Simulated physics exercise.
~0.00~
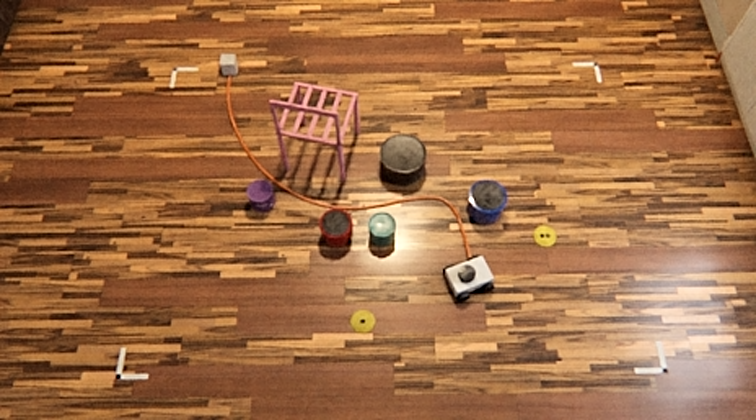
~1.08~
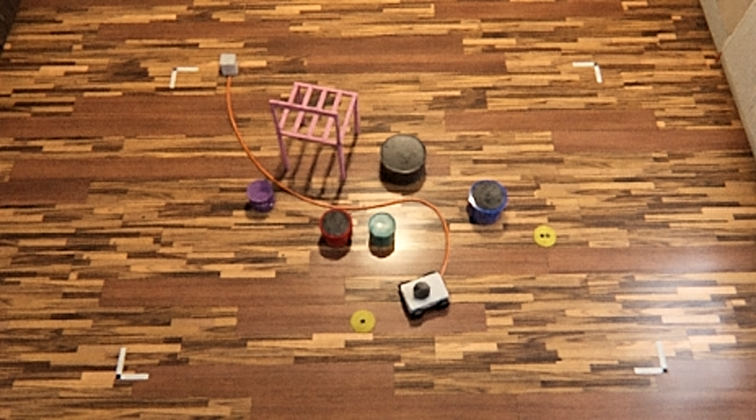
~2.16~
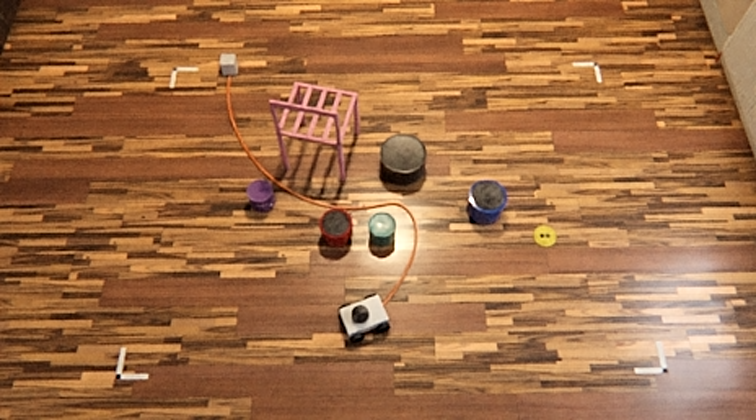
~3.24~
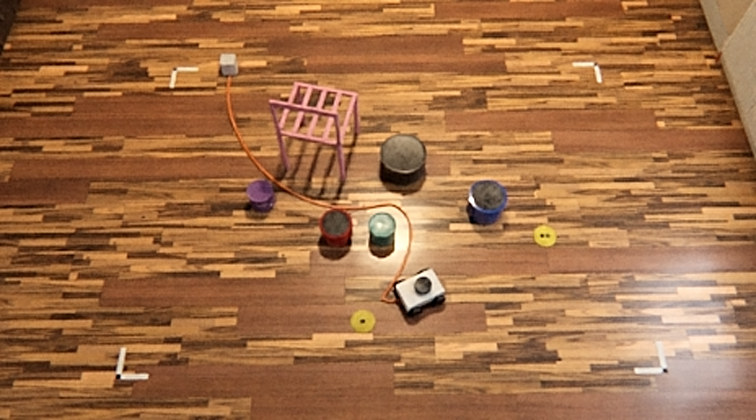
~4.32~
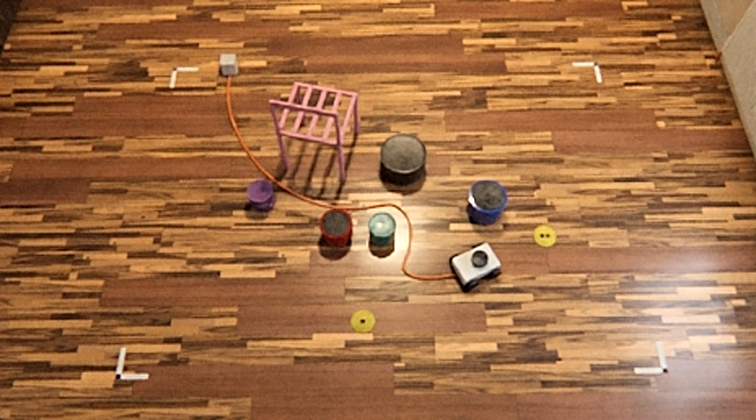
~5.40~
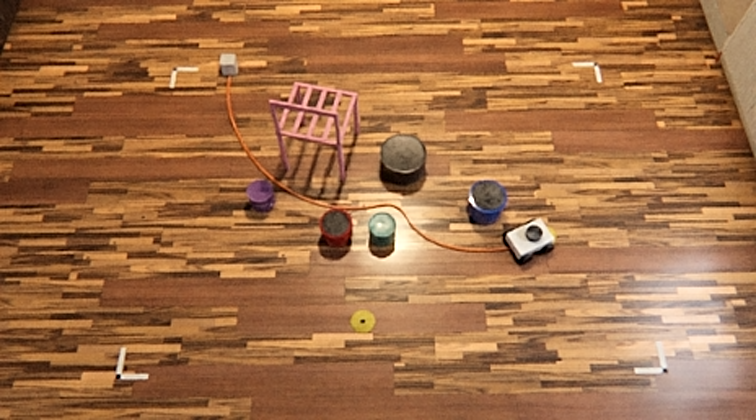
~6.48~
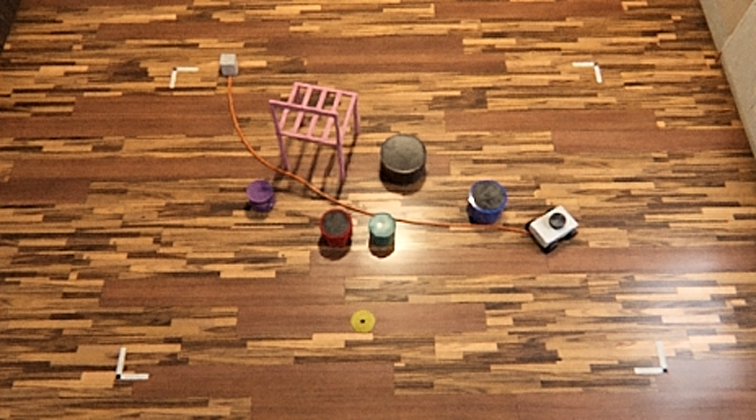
On a wood-patterned floor seen from above, a small white cart trails an orange lead that runs from a grey block at upper left, past a pink chair-like frame, pots, buckets and a purple bin. The cart starts at lower right and moves left and slightly down to the yellow mark there, covering it. It then heads back right and up, the lead bending behind it. Passing below the blue pot, it reaches the other yellow mark and covers it. It ends just beyond, the lead drawn straighter across the teal bucket, with the containers still in place.
